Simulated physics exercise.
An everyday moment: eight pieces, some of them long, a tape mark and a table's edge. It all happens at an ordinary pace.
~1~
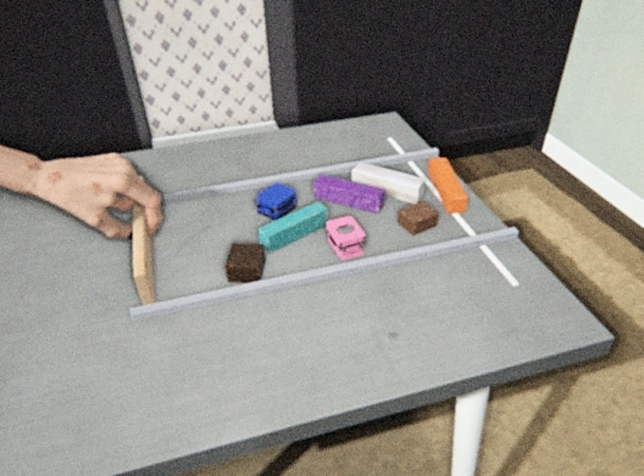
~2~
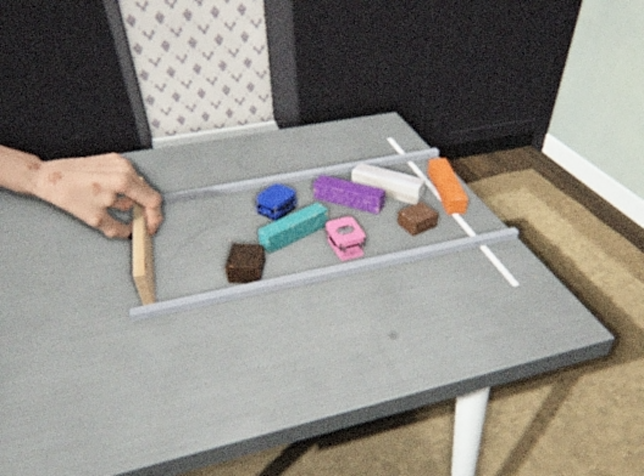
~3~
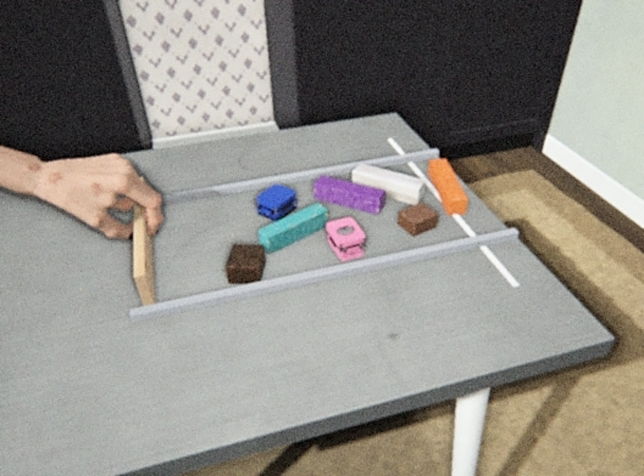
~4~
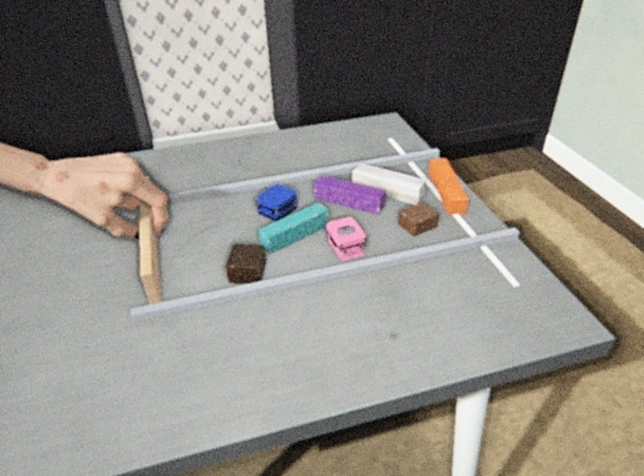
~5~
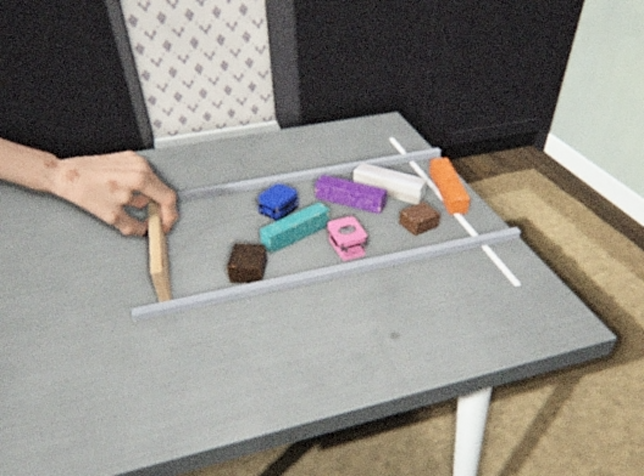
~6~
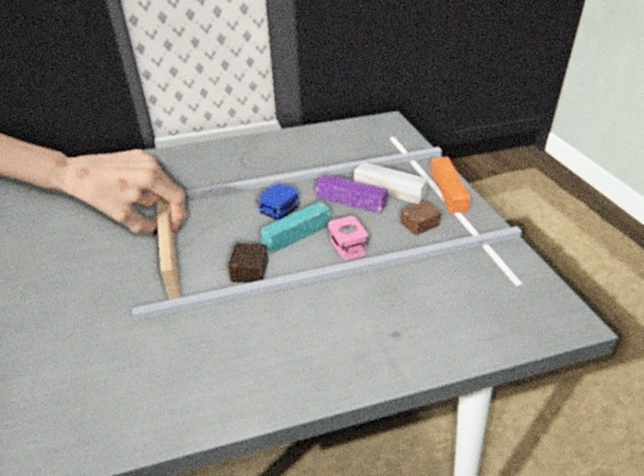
A wooden board, held upright by a hand at the left, stays nearly still and then slides slightly right between two rails on a gray table, while the scattered colored blocks, bars and cases ahead of it remain in place.
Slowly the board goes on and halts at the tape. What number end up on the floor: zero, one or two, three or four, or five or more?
Outcome: The number that fall off is three or four.
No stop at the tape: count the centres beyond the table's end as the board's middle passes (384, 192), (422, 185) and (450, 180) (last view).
The counts: 1, 3 and 5.
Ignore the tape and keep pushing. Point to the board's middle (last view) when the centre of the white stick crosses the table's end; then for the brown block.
About (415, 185), and (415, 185) for the other.
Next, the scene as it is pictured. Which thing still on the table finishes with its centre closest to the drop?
The purple bar ends nearest.
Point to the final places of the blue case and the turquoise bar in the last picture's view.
The blue case at (451, 174), the turquoise bar at (469, 187).
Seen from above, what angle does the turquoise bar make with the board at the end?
Some 35 degrees.
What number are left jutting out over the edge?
It comes to 3.
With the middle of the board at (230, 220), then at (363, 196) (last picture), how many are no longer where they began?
1 and 8.
A little later, none off yet; orange bar at rest near (449, 184); brown block at rest near (420, 218); white stick at rest near (390, 183).
Next, none off yet; orange bar at rest near (449, 184); brown block at rest near (420, 218); white stick shifted a little near (397, 178).
Later still, one off so far; orange bar on its side near (492, 224); brown block shifted well along near (487, 206); white stick shifted about its own width near (447, 164).
When it is over, the number that fall off is three or four; down, pink case, white stick, brown block and orange bar.
